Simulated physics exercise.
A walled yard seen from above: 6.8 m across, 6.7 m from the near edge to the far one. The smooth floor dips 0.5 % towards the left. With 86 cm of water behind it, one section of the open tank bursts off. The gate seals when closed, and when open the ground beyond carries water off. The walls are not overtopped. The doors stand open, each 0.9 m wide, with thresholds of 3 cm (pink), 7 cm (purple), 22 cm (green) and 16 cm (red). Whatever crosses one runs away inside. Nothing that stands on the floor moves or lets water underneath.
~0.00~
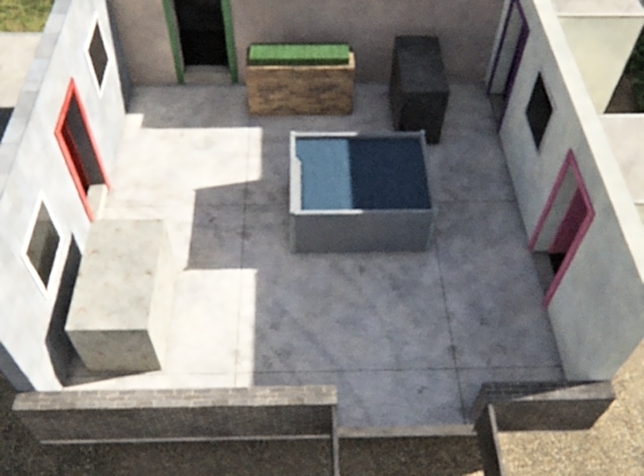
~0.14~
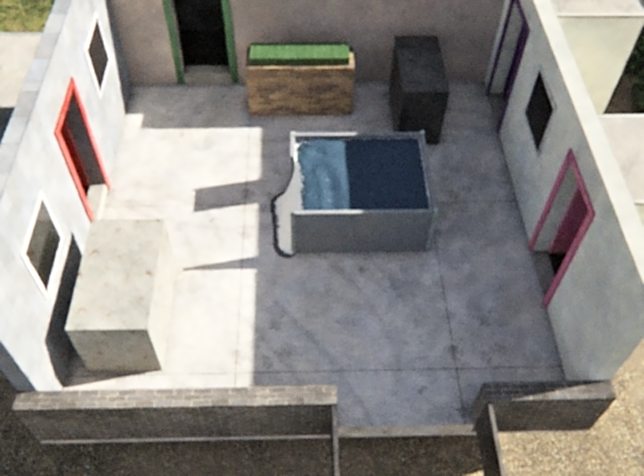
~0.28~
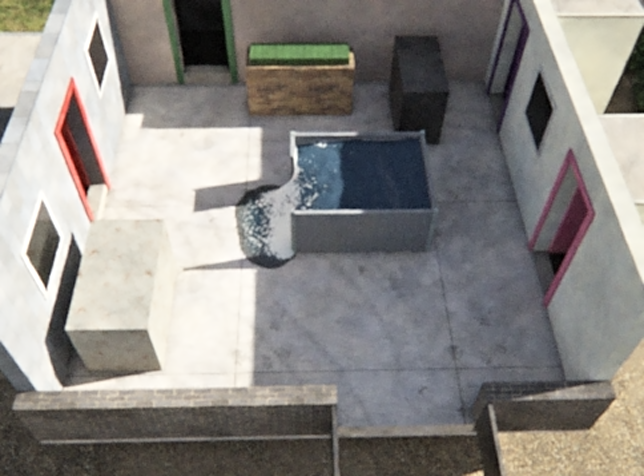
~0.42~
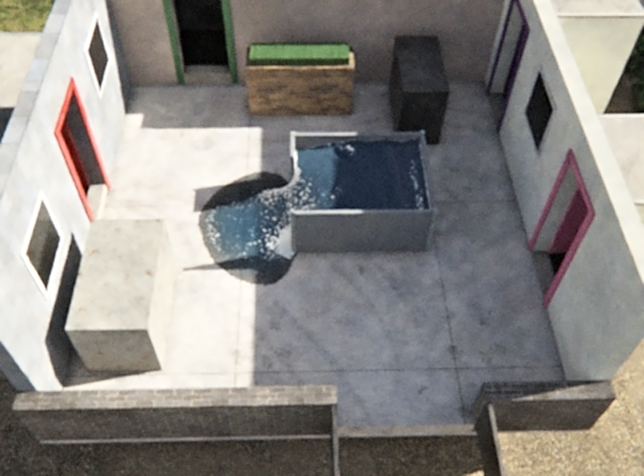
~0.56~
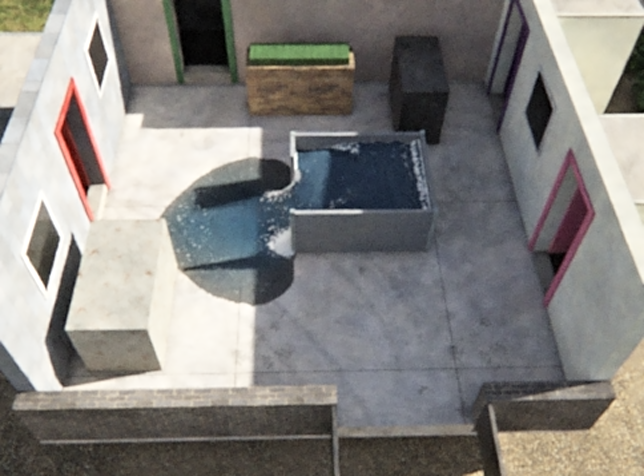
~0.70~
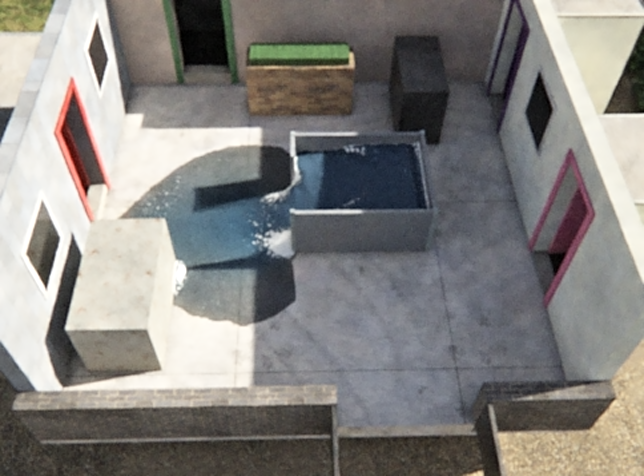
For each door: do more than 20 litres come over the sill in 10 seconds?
Within that time: At the pink door it goes over the limit; at the purple door it does not reach the limit; at the green door it does not reach the limit; at the red door it goes over the limit.
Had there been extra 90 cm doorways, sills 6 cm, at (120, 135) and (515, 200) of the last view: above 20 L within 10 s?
In turn: Above, not over.
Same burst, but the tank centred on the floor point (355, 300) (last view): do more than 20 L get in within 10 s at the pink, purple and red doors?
Against that limit: Pink below, purple not over, red below.
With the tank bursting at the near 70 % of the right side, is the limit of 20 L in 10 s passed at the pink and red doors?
Then: Pink past it, red not over.
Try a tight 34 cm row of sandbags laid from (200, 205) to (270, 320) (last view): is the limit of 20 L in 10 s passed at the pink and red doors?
Then: Pink not over, red not over.
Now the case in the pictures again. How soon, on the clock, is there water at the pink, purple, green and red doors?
Arrival: Pink 5.0 s, purple 5.5 s, green 2.4 s, red 0.8 s.
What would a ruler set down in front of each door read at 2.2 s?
In cm: Pink 0, purple 0, green 0, red 34.
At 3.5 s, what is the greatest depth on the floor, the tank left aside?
Up to some 36 cm.
After 1.4 s water covers 30 % of the floor and is deepest (46 cm) near (93, 258); pink door not reached, purple door not reached, green door not reached, red door 31 cm at the sill, 44 L in.
After 2.2 s water covers 35 % of the floor and is deepest (41 cm) near (93, 258); pink door not reached, purple door not reached, green door not reached, red door 34 cm at the sill, 132 L in.
After 3.5 s water covers 50 % of the floor and is deepest (36 cm) near (58, 415); pink door not reached, purple door not reached, green door 16 cm at the sill, 0 L in, red door 20 cm at the sill, 188 L in.
After 6.0 s water covers 80 % of the floor and is deepest (18 cm) near (218, 88); pink door 7 cm at the sill, 0 L in, purple door 4 cm at the sill, 0 L in, green door 14 cm at the sill, 0 L in, red door 12 cm at the sill, 193 L in.
After 10.0 s water covers 100 % of the floor and is deepest (11 cm) near (389, 169); pink door 6 cm at the sill, 50 L in, purple door 4 cm at the sill, 0 L in, green door 8 cm at the sill, 0 L in, red door 8 cm at the sill, 193 L in.
